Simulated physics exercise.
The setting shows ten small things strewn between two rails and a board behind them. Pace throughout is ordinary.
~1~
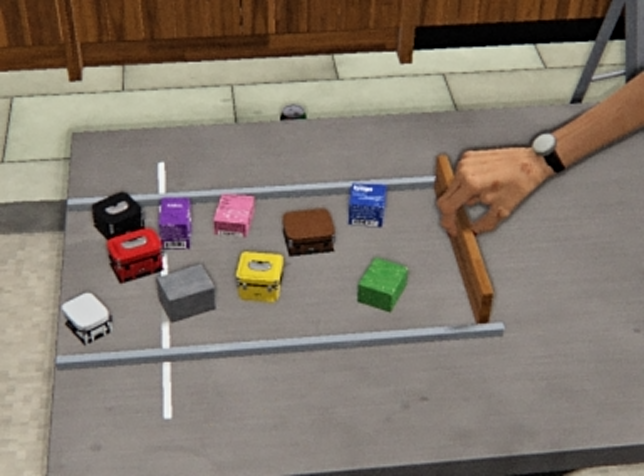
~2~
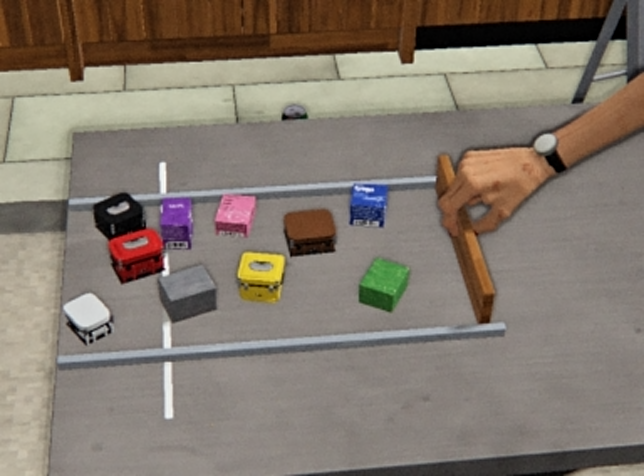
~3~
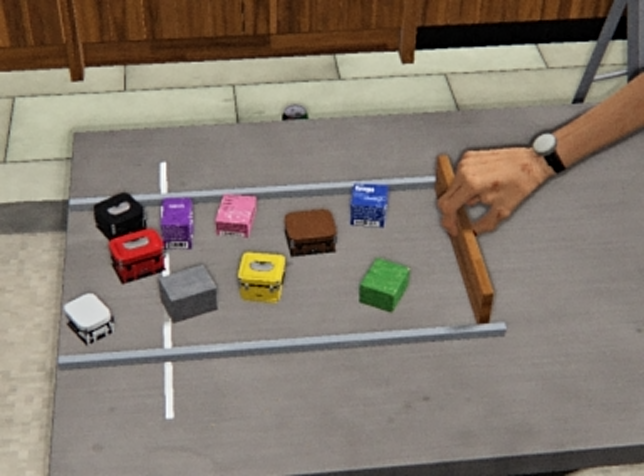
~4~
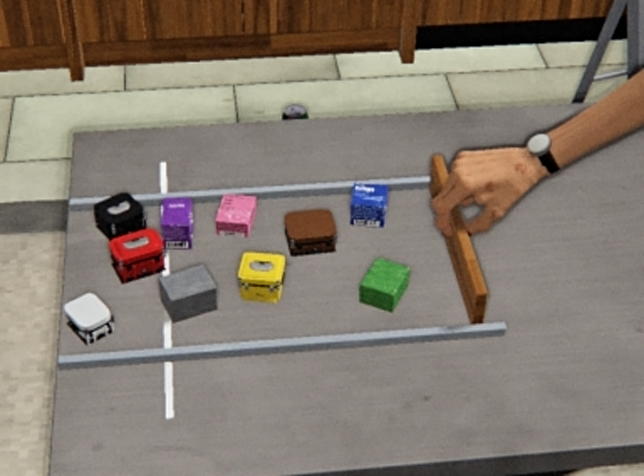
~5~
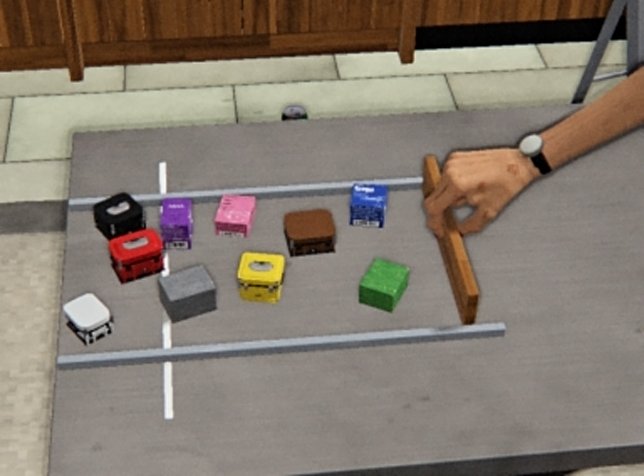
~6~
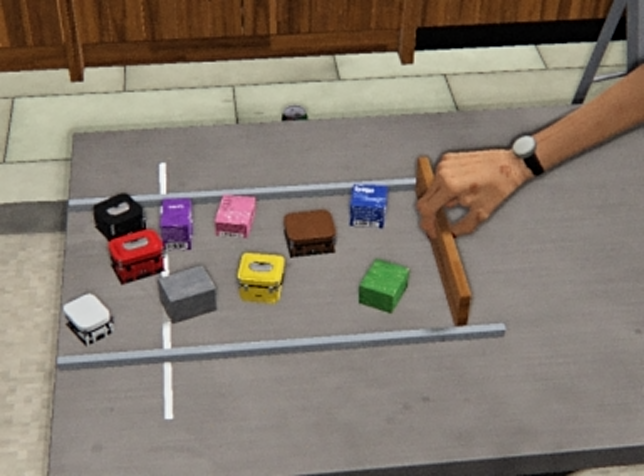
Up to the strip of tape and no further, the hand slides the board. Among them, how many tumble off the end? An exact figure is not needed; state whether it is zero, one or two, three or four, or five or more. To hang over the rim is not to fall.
Going by the pictures, one or two pieces get pushed right off.
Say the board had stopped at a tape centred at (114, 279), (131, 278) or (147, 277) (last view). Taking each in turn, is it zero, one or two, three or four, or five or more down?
Spot one gives five or more, spot two 3 or 4, spot three either three or four.
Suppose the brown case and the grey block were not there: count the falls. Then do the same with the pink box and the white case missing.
First 1, second 0.
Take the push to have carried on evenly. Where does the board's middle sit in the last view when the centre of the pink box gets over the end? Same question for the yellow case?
When the pink box crosses, the middle is near (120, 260); when the yellow case crosses, near (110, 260).
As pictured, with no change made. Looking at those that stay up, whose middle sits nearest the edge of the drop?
The white case.
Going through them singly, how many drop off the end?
Exactly 1.
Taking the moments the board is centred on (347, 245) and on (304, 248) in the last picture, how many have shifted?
By the first moment it's 3, by the second it's 4.
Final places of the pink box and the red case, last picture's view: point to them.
The first ends close to (111, 223), the second close to (92, 261).
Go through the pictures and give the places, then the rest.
In the first frame, white case (87, 319); black case (118, 218); red case (136, 255); board (461, 237); tape (164, 275).
In the second frame, black case (120, 218); green block (384, 285).
In the third frame, red case (138, 255); blue box (369, 205).
In the fourth frame, white case (89, 320); board (456, 237).
In the fifth frame, black case (120, 219); grey block (187, 294).
In the sixth frame, white case (88, 320); black case (120, 219); red case (137, 256); board (441, 239); tape (165, 276).
Soon after, none off yet; white case at rest near (88, 320); black case at rest near (120, 219); red case at rest near (137, 256).
Then, none off yet; white case at rest near (88, 320); black case at rest near (119, 219); red case moving near (132, 258).
At rest, the number that fall off is one or two; fallen, black case.
